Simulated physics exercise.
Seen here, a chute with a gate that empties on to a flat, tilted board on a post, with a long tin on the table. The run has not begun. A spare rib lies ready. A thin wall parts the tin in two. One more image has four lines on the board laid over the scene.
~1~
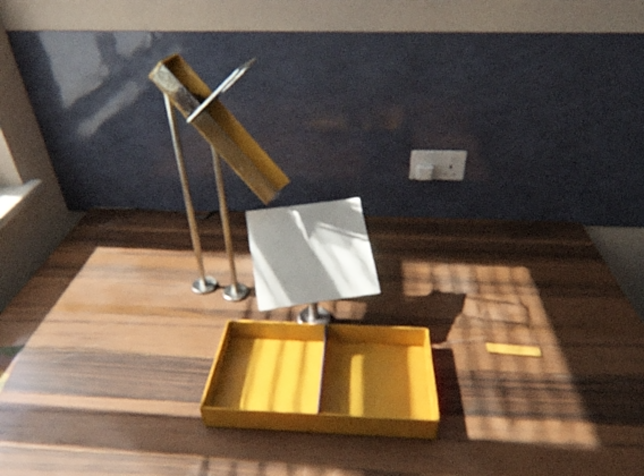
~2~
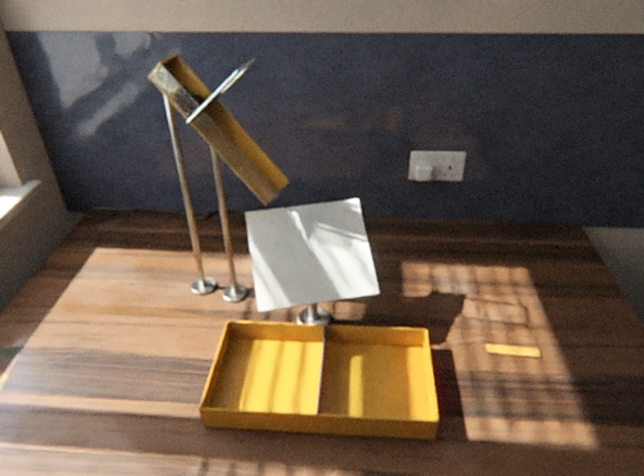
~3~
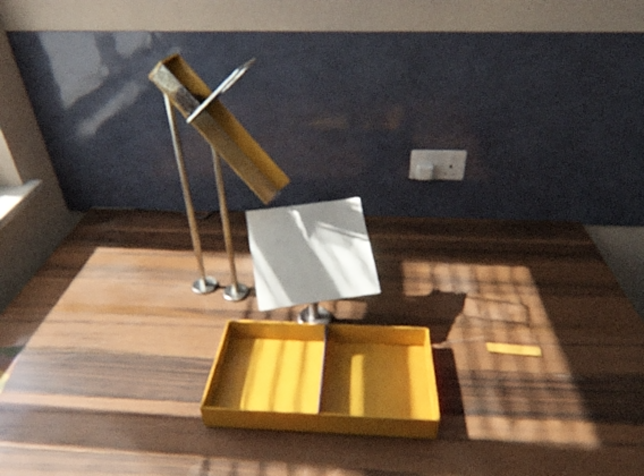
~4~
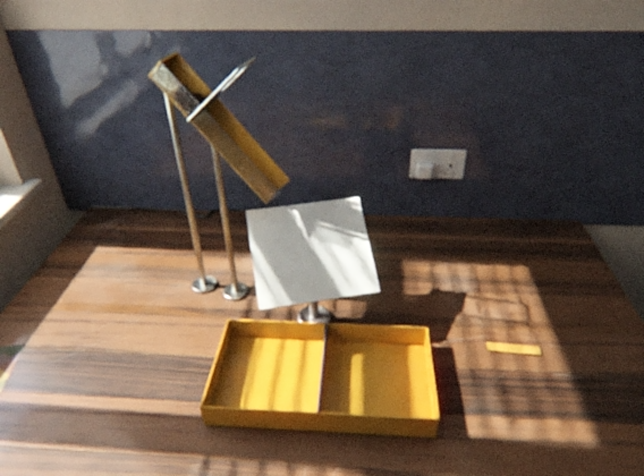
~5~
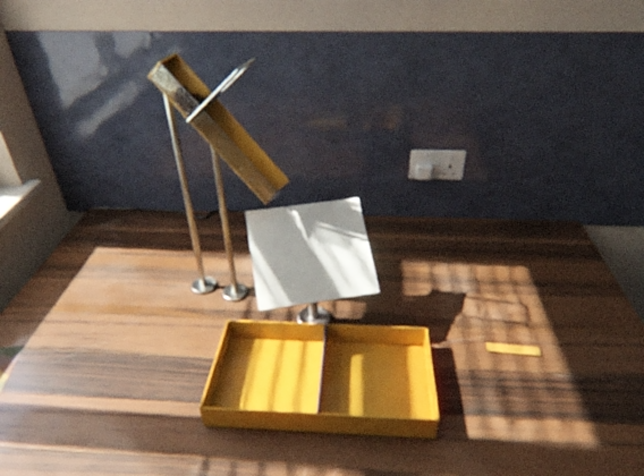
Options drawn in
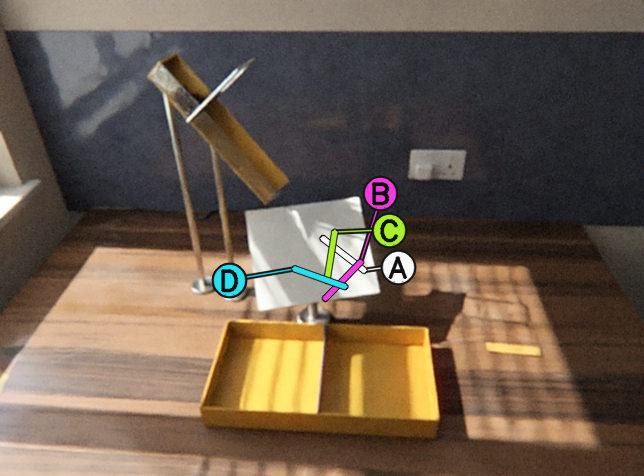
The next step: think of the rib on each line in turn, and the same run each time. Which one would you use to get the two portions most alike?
Line C.
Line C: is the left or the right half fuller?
The left half.
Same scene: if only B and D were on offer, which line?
It is B.
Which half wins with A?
Right.
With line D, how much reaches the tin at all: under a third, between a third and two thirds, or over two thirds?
It is over two thirds.
On the marked copy, line A from (322, 238) to (364, 270); line B from (360, 262) to (325, 298); line C from (334, 232) to (326, 280); line D from (294, 268) to (345, 286).
With A, of what is caught, a small part in the left half, nearly all in the right.
With B, of what is caught, most in the left half, a small part in the right.
With C, of what is caught, about two thirds in the left half, about a third in the right.
With D, of what is caught, none in the left half, all in the right.
